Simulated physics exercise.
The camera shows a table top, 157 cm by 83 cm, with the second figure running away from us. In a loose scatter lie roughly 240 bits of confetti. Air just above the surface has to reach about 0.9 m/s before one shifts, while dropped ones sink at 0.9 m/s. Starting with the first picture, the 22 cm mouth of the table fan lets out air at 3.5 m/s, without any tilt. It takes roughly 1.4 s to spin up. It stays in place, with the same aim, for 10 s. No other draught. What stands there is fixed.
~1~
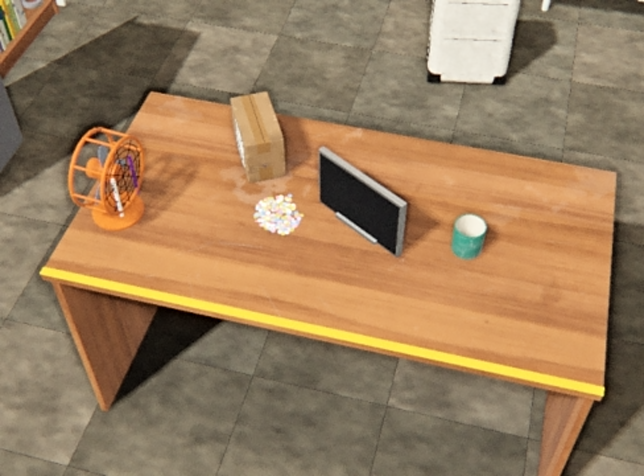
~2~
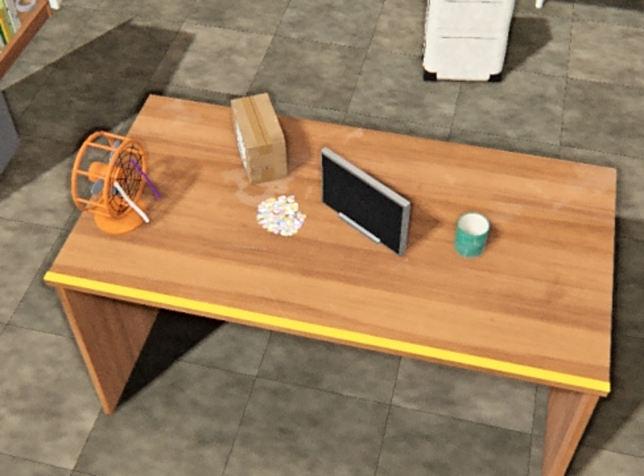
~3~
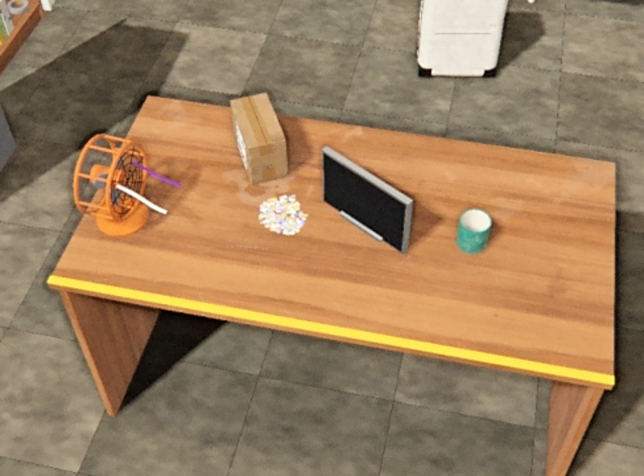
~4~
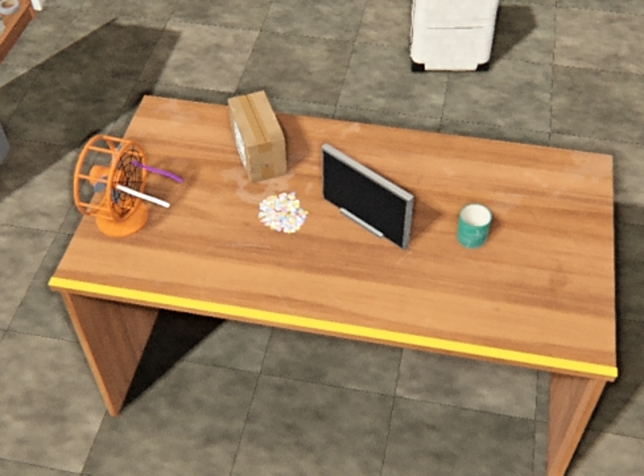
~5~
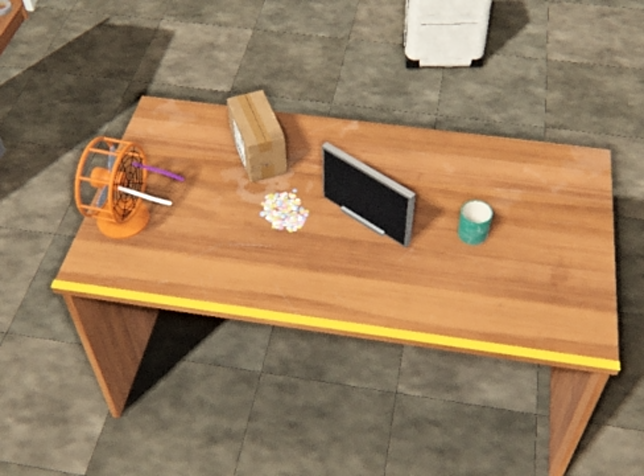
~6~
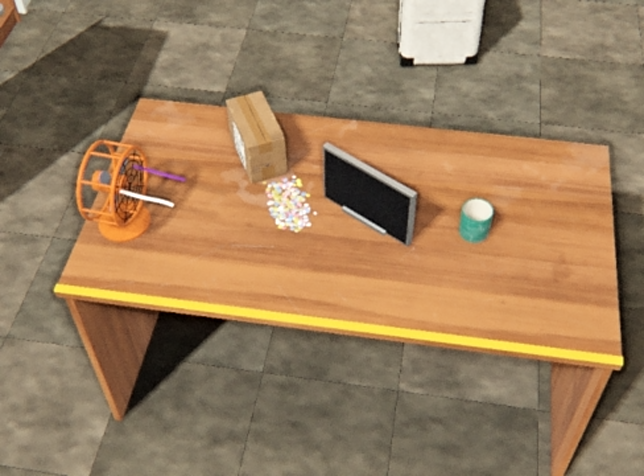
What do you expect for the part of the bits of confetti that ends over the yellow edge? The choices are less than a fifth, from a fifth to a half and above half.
It's going to be a part smaller than a fifth that ends over that edge.
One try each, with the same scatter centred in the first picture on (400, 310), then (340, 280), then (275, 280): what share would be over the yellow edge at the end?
Going through the three spots in order, you'd get 70 percent, 80 percent and 100 percent.
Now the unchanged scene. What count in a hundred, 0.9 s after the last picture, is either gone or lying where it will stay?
About 25 %.
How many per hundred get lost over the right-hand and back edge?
About 5 % right-hand, 1 % back.
Then, 0.9 s after the last picture the count stands so, 0 % are over the yellow edge; the middle of those still in play is near (309, 175).
Then, 2.1 s after the last picture the count stands so, 0 % are over the yellow edge; the middle of those still in play is near (308, 172).
Then, 4.4 s after the last picture the count stands so, 0 % are over the yellow edge; the middle of those still in play is near (301, 171).
Then, 8.9 s after the last picture, at the end, 0 % are over the yellow edge; the middle of those still in play is near (301, 171).
